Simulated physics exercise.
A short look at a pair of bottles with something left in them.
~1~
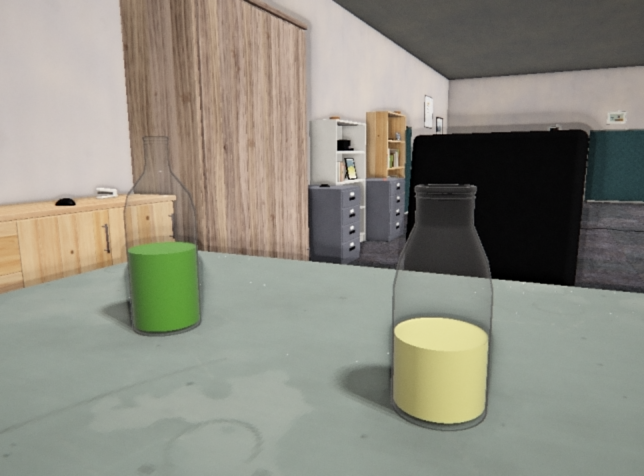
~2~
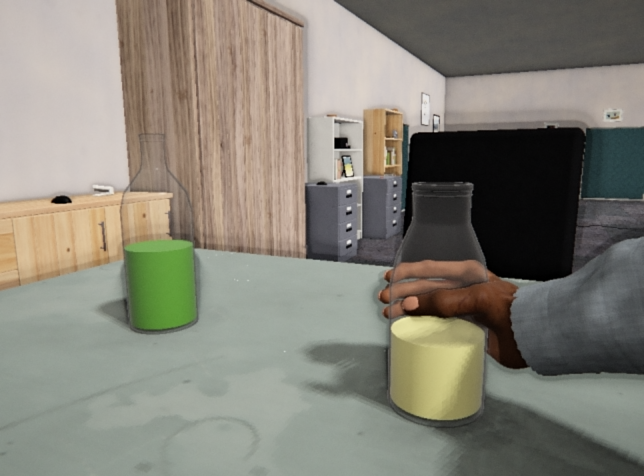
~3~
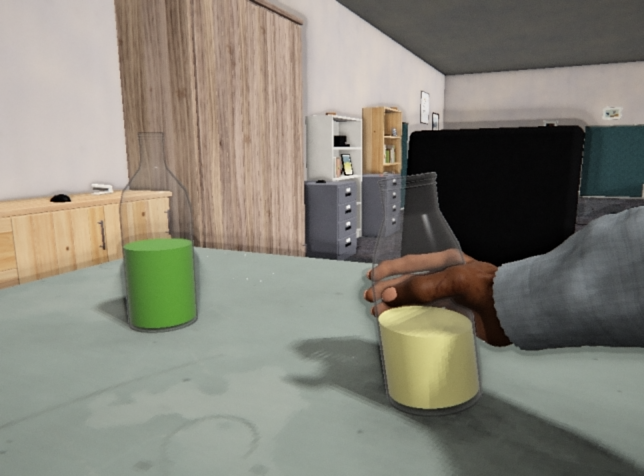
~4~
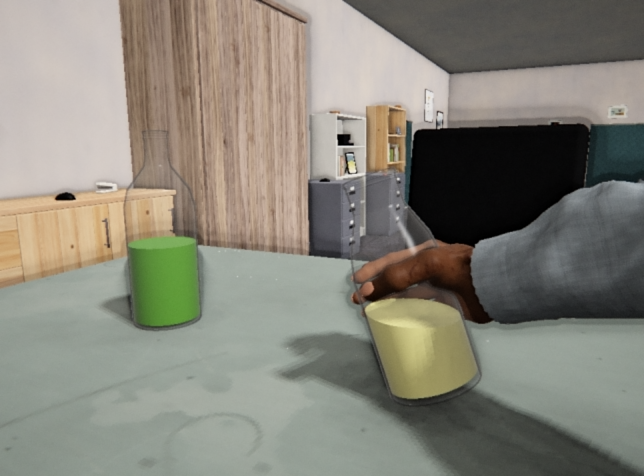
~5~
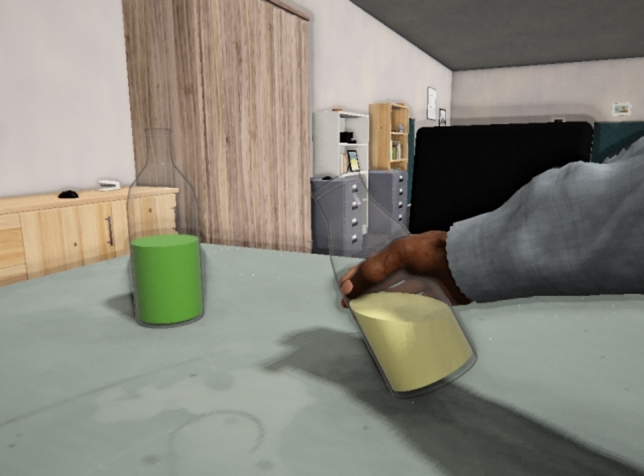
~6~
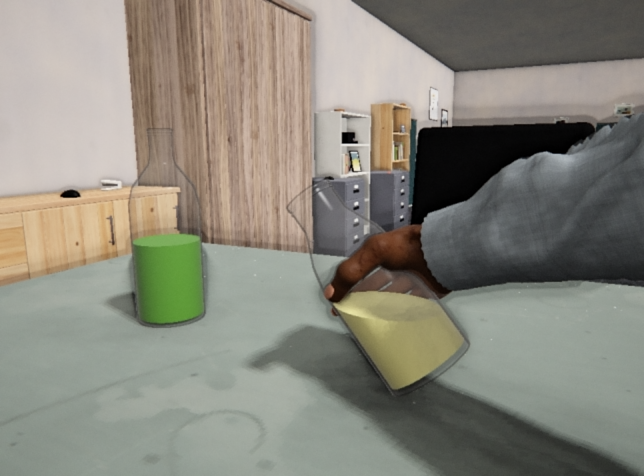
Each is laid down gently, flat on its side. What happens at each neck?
The left one leaks and the right one leaks.
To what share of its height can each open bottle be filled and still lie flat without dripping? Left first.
About 24 and 14 per cent.
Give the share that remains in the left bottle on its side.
Near 60 in a hundred.
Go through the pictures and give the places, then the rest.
Both stand upright; right bottle (441, 296) about a third full, open; left bottle (162, 231) about a third full, open, in the first picture.
A hand takes the right bottle; right bottle about a third full, surface at (437, 332); left bottle about a third full, surface at (159, 247), in the second picture.
The right bottle leans; right bottle (420, 284) about a third full; left bottle (157, 227) about a third full, in the third picture.
The right bottle leans; right bottle about a third full, surface at (413, 313); left bottle about a third full, surface at (163, 244), in the fourth picture.
The right bottle leans; right bottle (382, 273) tipped 30°; left bottle (164, 223) about a third full, in the fifth picture.
The right bottle leans; right bottle (365, 276) tipped 40°, open; left bottle about a third full, surface at (167, 241), open, in the sixth picture.
Next, the right bottle is nearly down; right bottle, dry at the neck.
After that, the right bottle lies flat; right bottle, some has come out.
Finally, both lie flat; right bottle, some has come out; left bottle, some has come out.
